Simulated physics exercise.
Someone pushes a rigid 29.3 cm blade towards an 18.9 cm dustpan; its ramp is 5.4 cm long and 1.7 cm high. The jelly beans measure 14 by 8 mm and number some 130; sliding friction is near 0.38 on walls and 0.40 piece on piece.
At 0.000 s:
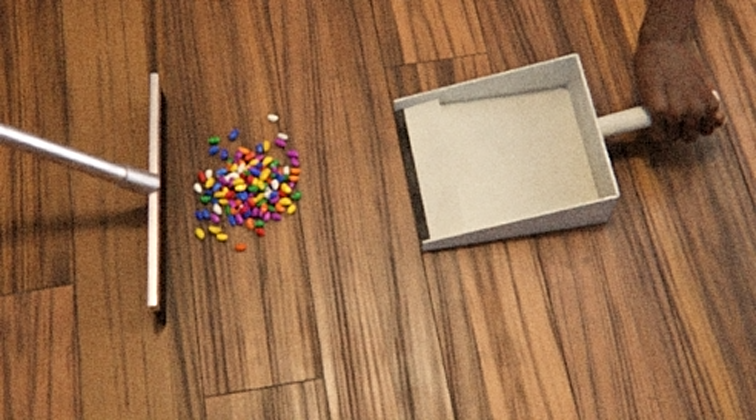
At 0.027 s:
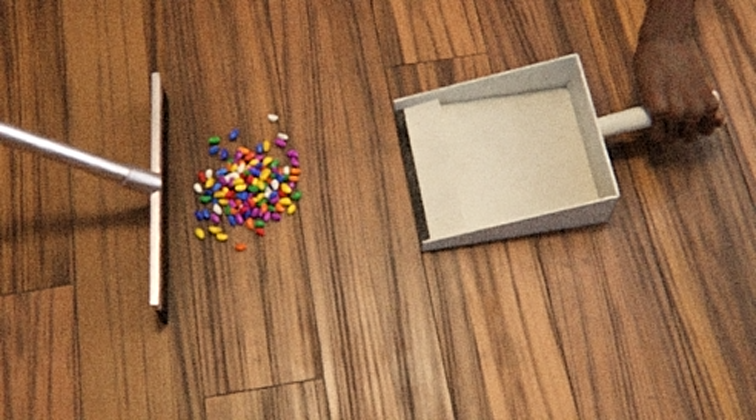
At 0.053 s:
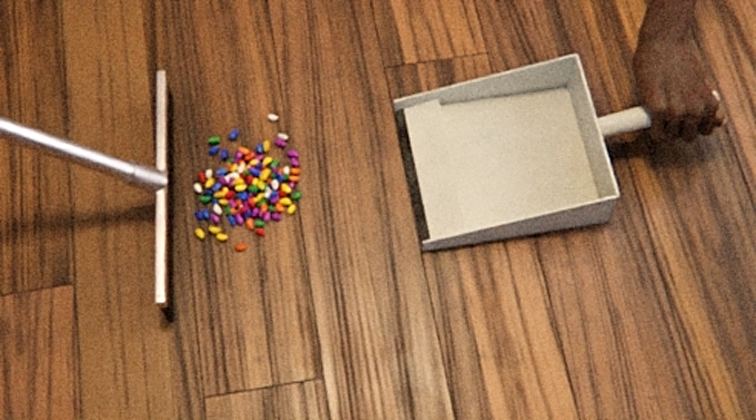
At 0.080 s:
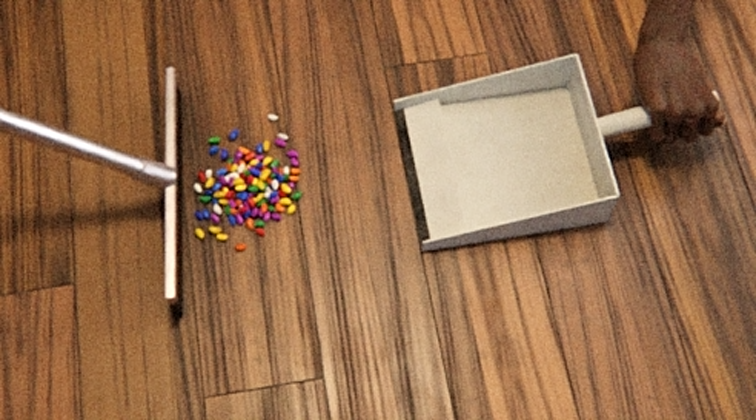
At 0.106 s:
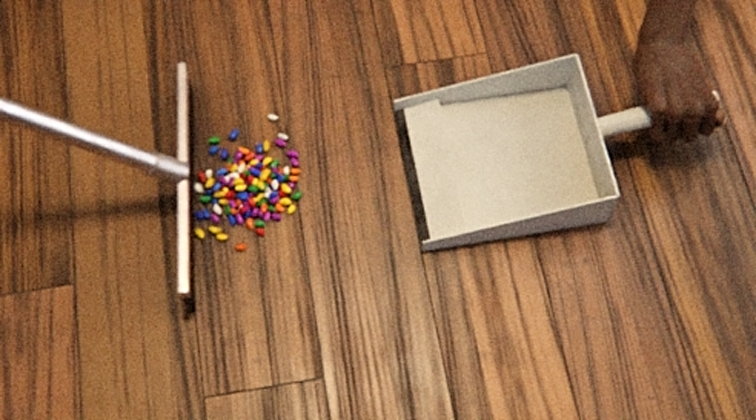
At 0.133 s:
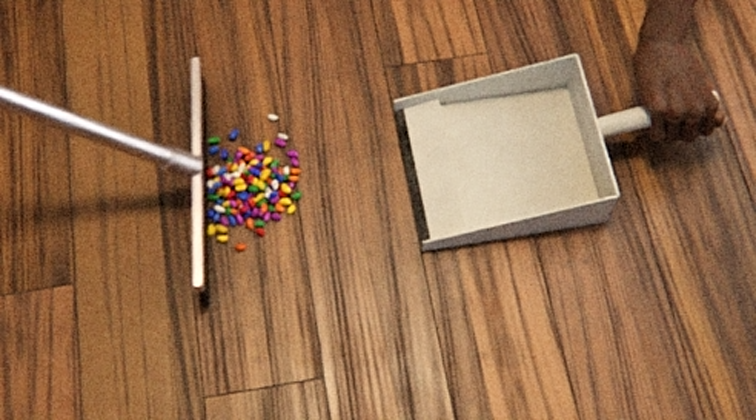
A hand holding a pale dustpan still on a wooden floor as a blade slides right, just nudging the nearest colourful jelly beans.
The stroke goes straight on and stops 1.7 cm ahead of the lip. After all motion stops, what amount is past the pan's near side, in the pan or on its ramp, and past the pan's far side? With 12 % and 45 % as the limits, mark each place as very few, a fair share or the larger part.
My call: Past the pan's near side: Very few; in the pan or on its ramp: A fair share; past the pan's far side: A fair share.
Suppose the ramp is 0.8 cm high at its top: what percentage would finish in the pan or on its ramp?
With that ramp, near 25 per cent.
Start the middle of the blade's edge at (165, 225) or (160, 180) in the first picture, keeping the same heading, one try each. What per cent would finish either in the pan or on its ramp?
Estimates: 20 percent and 15 percent.
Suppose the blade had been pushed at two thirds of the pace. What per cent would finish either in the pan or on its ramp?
Then roughly 20 per cent.
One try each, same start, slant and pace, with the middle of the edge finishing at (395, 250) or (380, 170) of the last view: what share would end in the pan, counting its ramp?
The two tries give about 35 and 35 percent.
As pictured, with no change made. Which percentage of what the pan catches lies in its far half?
Something like 80 per cent of the catch.
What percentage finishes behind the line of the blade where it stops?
0 %.
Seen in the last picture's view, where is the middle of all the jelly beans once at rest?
In the last view, approximately (399, 154).
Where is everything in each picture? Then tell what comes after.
The first picture shows blade from (154, 306) to (156, 81), moved 0.0 cm, 0 of the pieces shifted so far; middle of the pieces at (246, 185); pan at (514, 162).
The second picture shows blade from (156, 305) to (158, 81), moved 0.2 cm, 0 of the pieces shifted so far; middle of the pieces at (246, 185).
The third picture shows blade from (162, 303) to (163, 79), moved 0.9 cm, 0 of the pieces shifted so far; middle of the pieces at (246, 185).
The fourth picture shows blade from (172, 299) to (172, 75), moved 2.0 cm, 0 of the pieces shifted so far; middle of the pieces at (246, 185).
The fifth picture shows blade from (185, 293) to (183, 71), moved 3.5 cm, 0 of the pieces shifted so far; middle of the pieces at (246, 185).
The sixth picture shows blade from (199, 287) to (197, 66), moved 5.2 cm, 16 of the pieces shifted so far; middle of the pieces at (246, 185); pan at (514, 162). The blade's pace is about 0.63 m/s, heading 16 degrees away from the viewer's side.
After 0.31 s, middle of the blade 13 cm from the lip; 0 % over the lip, far side 10 %, near side 0 %.
Then, at 0.43 s, middle of the blade 6 cm from the lip; 0 % over the lip, far side 15 %, near side 0 %.
Then, at 0.68 s, middle of the blade 3 cm from the lip; 20 % over the lip, far side 15 %, near side 5 %.
At rest (2.7 s), near side 5 %, pan 20 %, far side 15 %, in front of the lip or behind the blade 60 %.
